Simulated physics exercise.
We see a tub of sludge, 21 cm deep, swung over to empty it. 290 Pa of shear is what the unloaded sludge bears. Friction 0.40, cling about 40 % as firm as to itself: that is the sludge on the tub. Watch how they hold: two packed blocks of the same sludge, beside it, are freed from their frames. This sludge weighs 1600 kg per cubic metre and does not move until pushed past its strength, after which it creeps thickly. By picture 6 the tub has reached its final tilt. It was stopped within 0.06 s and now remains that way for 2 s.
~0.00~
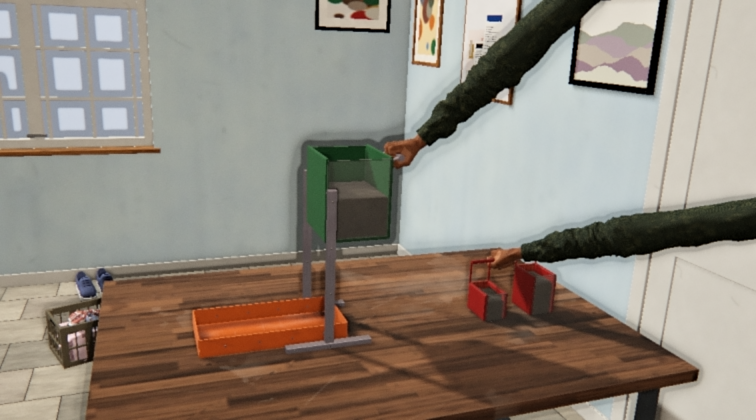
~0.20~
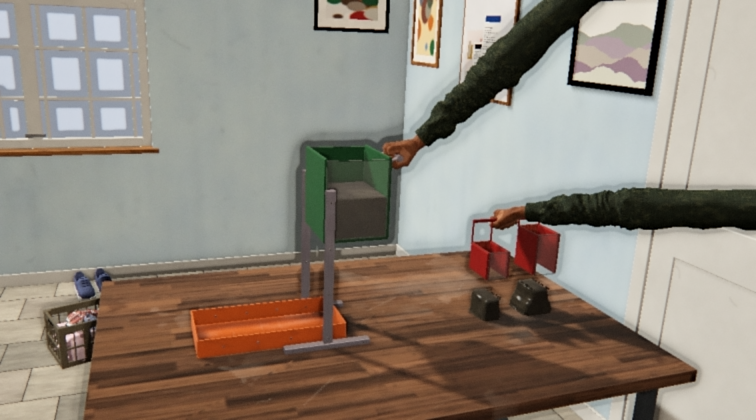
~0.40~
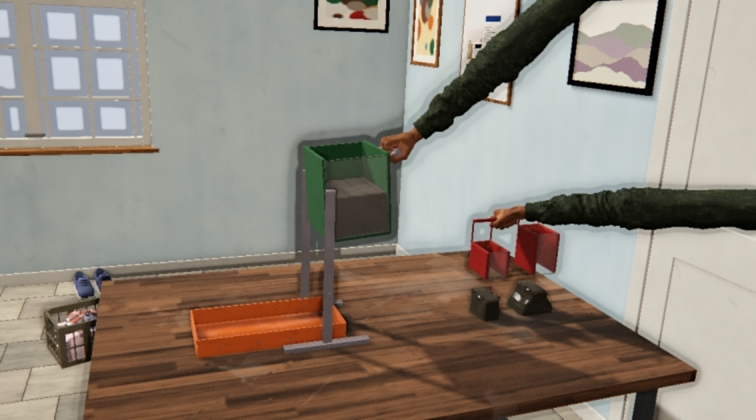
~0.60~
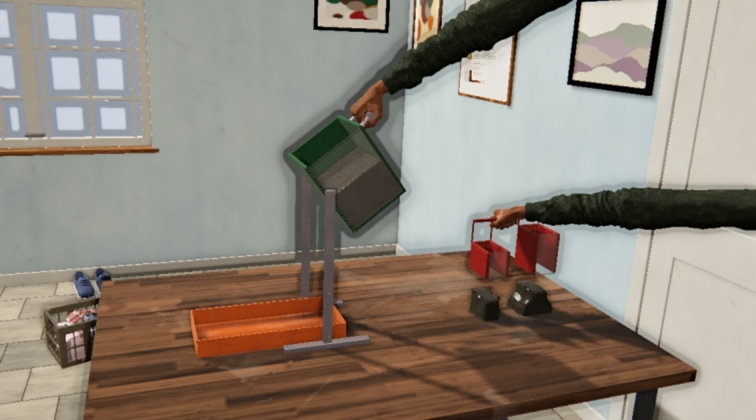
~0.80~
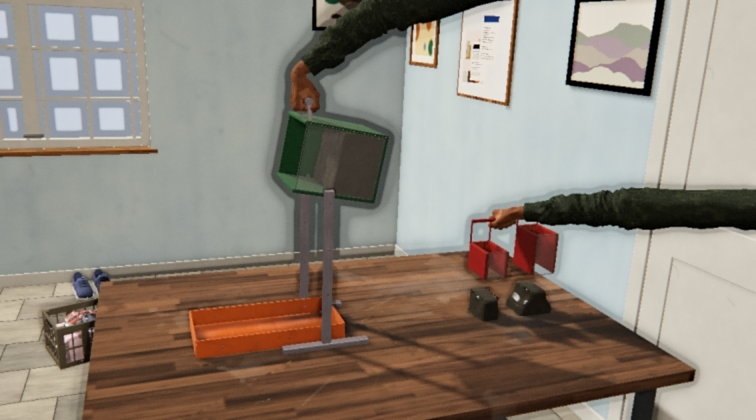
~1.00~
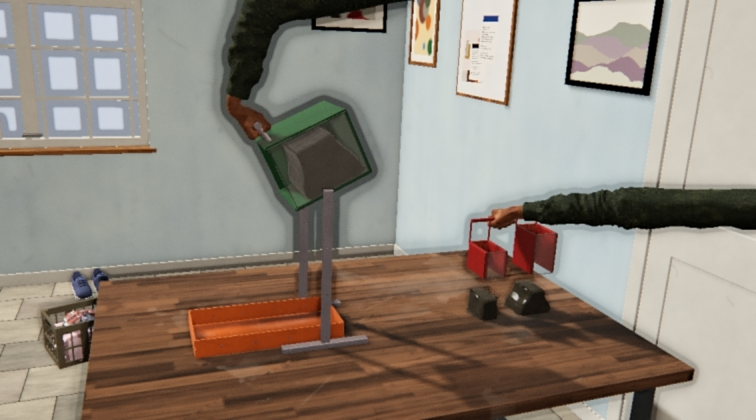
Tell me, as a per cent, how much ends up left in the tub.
Close to 0 % is left.
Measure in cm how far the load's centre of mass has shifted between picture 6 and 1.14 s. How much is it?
Something like 11 cm, give or take.
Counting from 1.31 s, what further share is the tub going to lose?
Close to 14 % of the whole load.
By 1.14 s, the tub is at 115 degrees and holds 63 %.
By 1.31 s, the tub is at 115 degrees and holds 14 %.
By 1.48 s, the tub is at 115 degrees and holds 0 %.
By 1.65 s, the tub is at 115 degrees and holds 0 %.
By 3.00 s, at the end, the tub is at 115 degrees and holds 0 %.
